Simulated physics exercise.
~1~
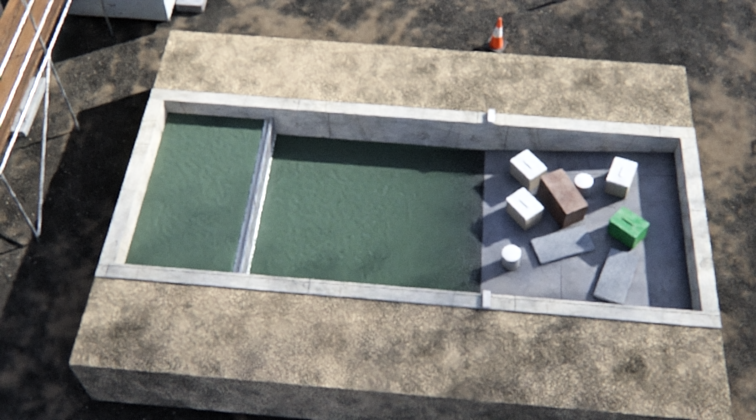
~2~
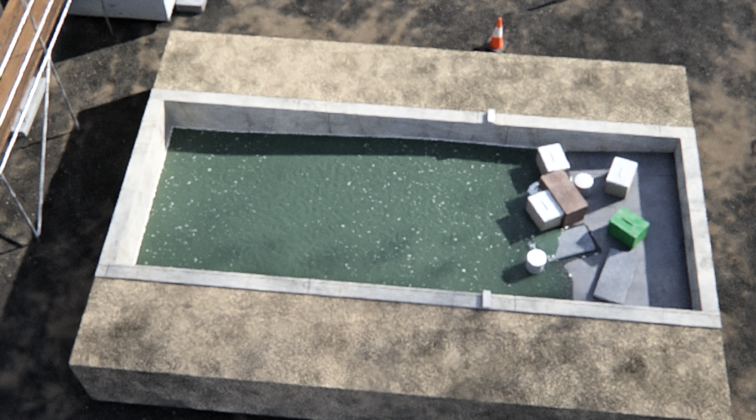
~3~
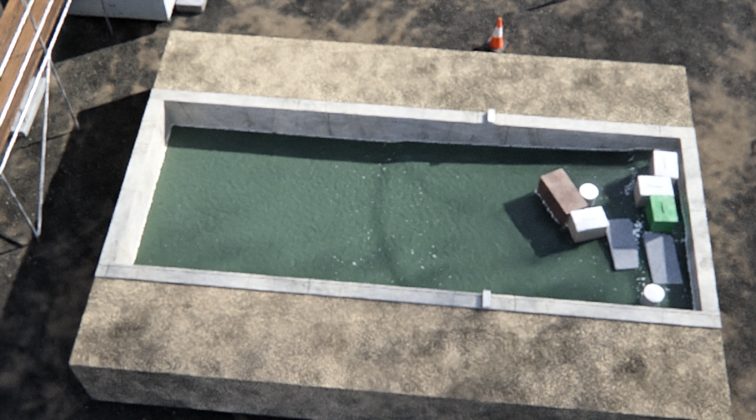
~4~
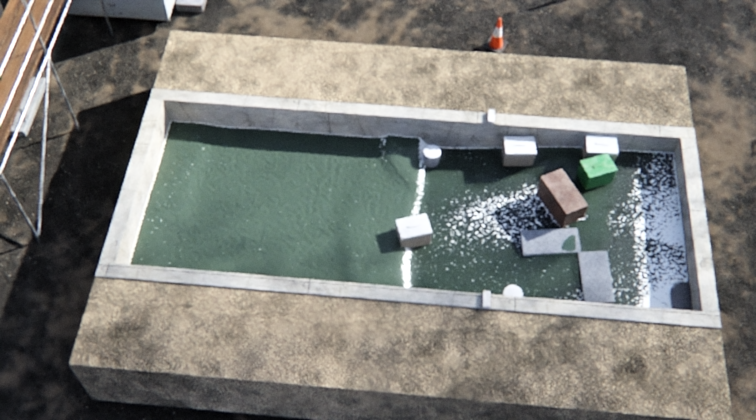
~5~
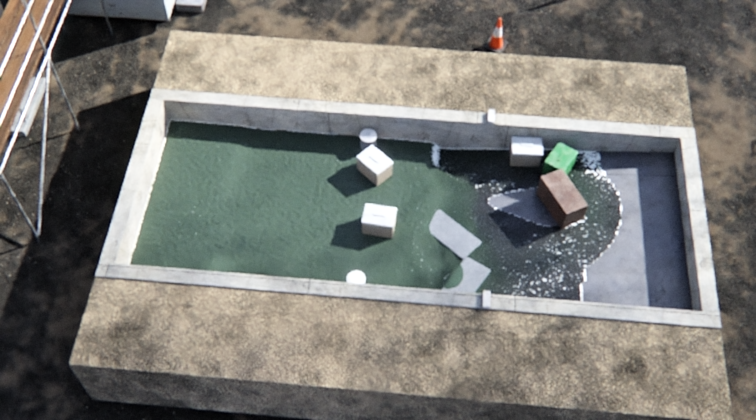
Green water surged across a concrete basin once its barrier vanished, sweeping up the boxes and pails at the right end, then drew back leftward, carrying most well out while the green chest stopped near the upper wall, short of the old waterline.
